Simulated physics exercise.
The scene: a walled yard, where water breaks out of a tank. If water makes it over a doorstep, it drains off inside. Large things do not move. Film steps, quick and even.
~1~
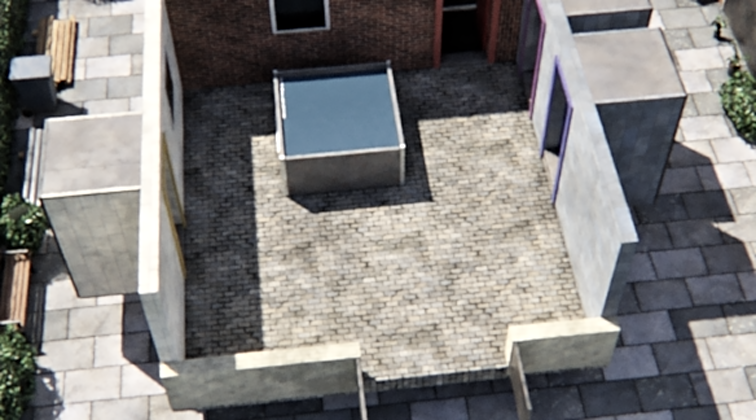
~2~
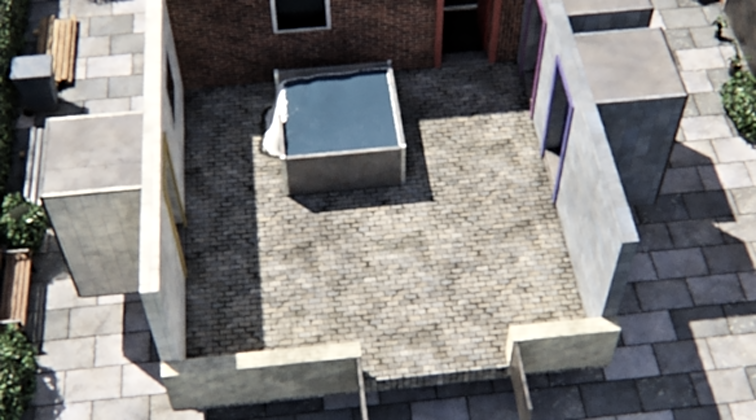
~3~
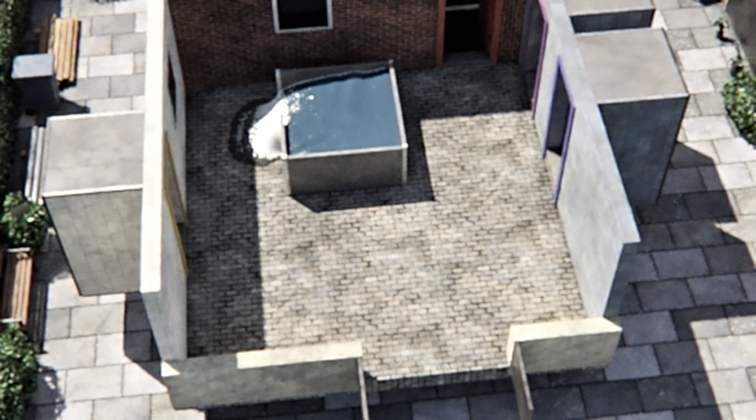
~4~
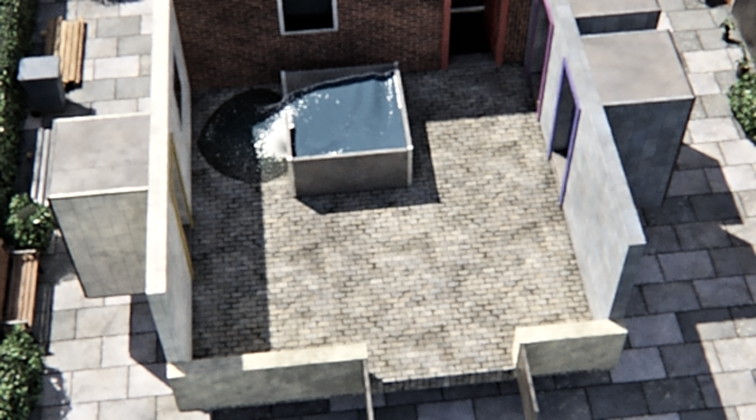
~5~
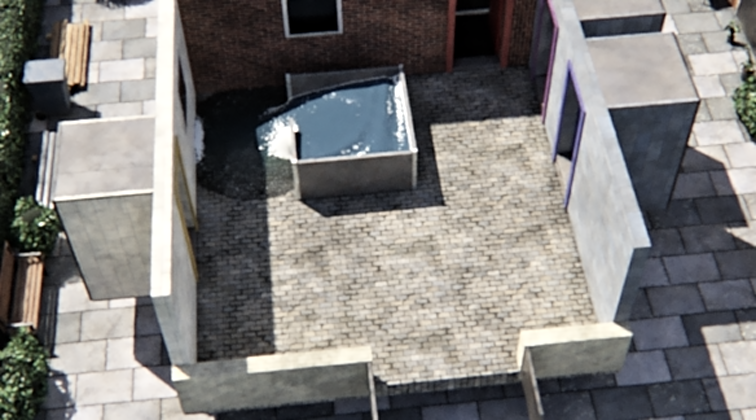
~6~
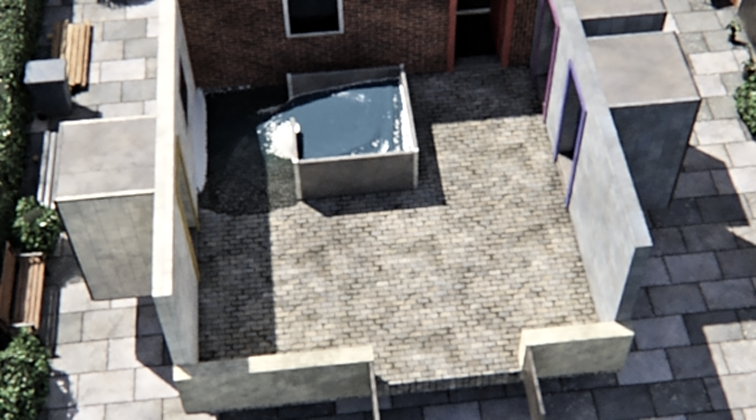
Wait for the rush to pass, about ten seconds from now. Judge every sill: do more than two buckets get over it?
I expect the purple door to stay within two buckets; I expect the red door to stay within two buckets; I expect the blue door to stay within two buckets; I expect the yellow door to stay within two buckets.
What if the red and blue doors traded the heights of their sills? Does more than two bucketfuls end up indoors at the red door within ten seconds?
Well, the red door ends up short.
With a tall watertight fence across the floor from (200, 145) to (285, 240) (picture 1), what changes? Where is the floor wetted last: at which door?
My answer is the blue one.
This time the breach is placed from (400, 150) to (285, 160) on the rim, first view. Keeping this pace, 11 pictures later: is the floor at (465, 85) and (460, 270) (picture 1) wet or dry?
As listed: Dry, under water.
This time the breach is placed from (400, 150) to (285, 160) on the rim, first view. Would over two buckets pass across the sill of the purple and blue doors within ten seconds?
Result - purple door: Within bounds; blue door: Within bounds.
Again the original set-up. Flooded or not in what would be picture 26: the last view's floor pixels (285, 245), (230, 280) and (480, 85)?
As listed, the points end up soaked, soaked and soaked.
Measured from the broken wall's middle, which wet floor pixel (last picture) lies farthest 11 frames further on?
Roughly at (200, 389).
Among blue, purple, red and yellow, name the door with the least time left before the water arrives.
Clearly the yellow door.
A moment on, water covers 15 % of the floor; the purple door not reached, the red door not reached, the blue door not reached, the yellow door wet at the sill, nothing in.
Next, water covers 30 % of the floor; the purple door not reached, the red door not reached, the blue door not reached, the yellow door wet at the sill, nothing in.
Then, water covers 55 % of the floor; the purple door wet at the sill, nothing in, the red door wet at the sill, nothing in, the blue door not reached, the yellow door wet at the sill, nothing in.
Later, water covers 90 % of the floor; the purple door under two buckets in, the red door wet at the sill, nothing in, the blue door wet at the sill, nothing in, the yellow door wet at the sill, nothing in.
In the end, water covers 100 % of the floor; the purple door under two buckets in, the red door under two buckets in, the blue door wet at the sill, nothing in, the yellow door wet at the sill, nothing in.
